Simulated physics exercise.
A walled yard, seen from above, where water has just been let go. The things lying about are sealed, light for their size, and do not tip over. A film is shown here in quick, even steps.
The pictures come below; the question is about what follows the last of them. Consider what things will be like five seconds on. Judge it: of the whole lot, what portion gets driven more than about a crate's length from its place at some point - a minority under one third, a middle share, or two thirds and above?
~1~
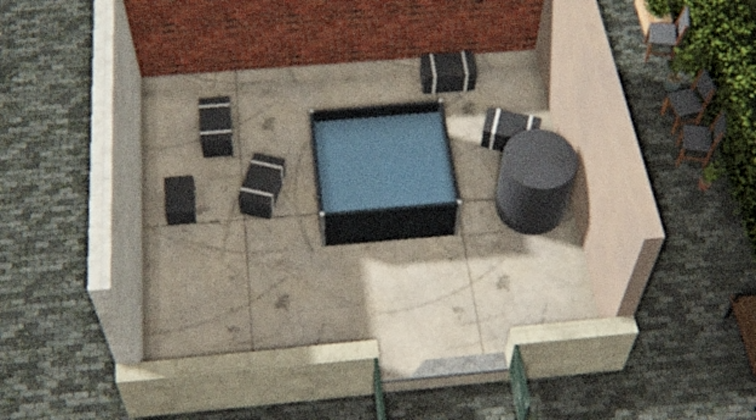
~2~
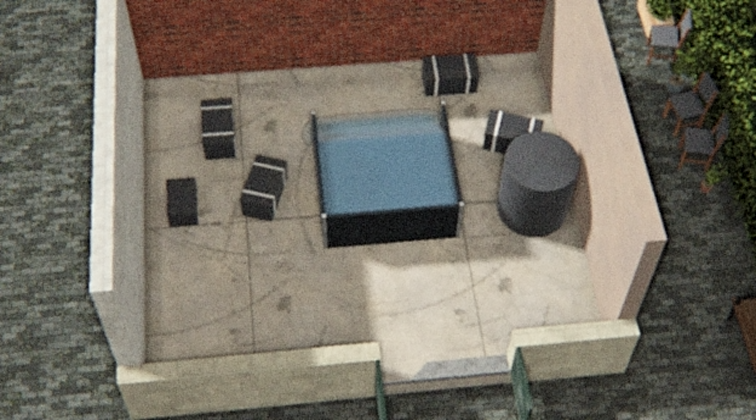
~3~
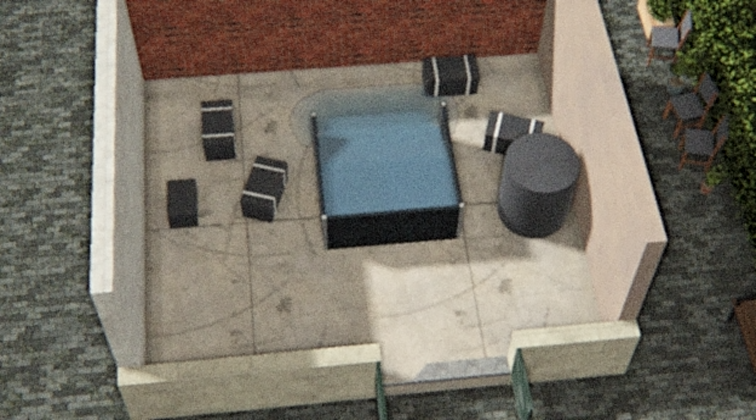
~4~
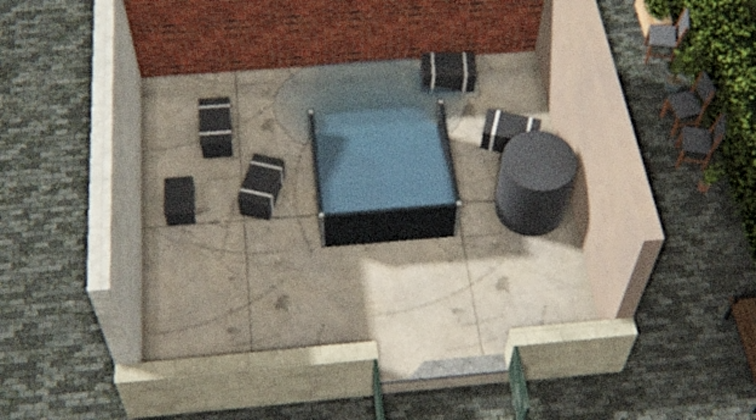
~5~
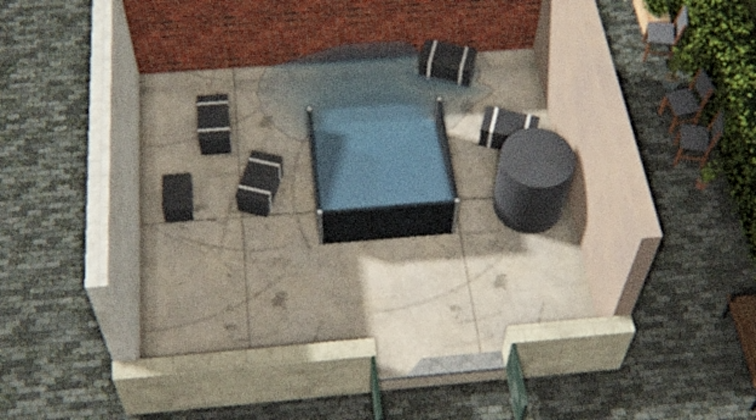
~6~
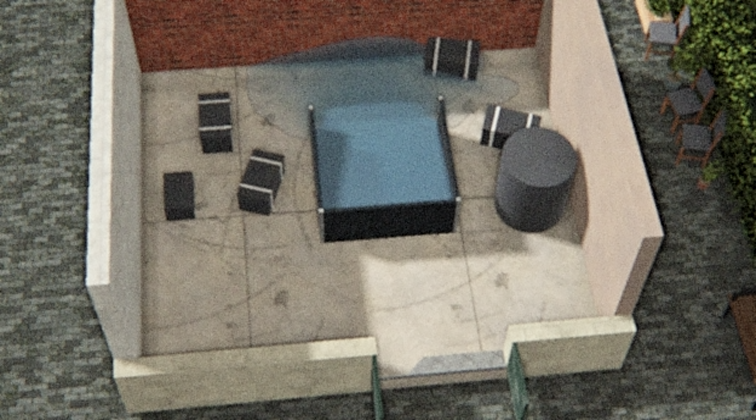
Band-wise it's the top band, two thirds or more.
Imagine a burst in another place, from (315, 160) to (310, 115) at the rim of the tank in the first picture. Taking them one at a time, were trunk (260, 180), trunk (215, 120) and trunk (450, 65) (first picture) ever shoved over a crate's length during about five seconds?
Listed in turn, ends up that far off, ends up that far off, never travels that far.
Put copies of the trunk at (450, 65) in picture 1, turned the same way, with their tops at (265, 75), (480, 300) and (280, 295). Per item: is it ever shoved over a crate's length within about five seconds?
One after the other: Shifted that much, less than that, short of that.
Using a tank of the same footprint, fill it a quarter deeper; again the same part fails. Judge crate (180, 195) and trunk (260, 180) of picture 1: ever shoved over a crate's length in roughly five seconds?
First: Travelled that far. Second: Stayed within that.
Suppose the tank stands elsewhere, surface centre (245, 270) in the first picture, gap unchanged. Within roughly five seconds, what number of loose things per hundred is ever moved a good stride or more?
The share comes to close to 80 percent.
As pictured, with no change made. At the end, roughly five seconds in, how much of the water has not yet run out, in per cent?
I'd estimate some 100 percent of the water stays.
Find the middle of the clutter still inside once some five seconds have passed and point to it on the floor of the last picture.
I'd say roughly (334, 205).
A moment on, 0 of 5 are well off their spots; 0 afloat.
Next, 1 of 5 are well off their spots; 1 afloat.
Later, 4 of 5 are well off their spots; 2 afloat.
In the end, 4 of 5 are well off their spots, and 4 have been at some point; 2 afloat.
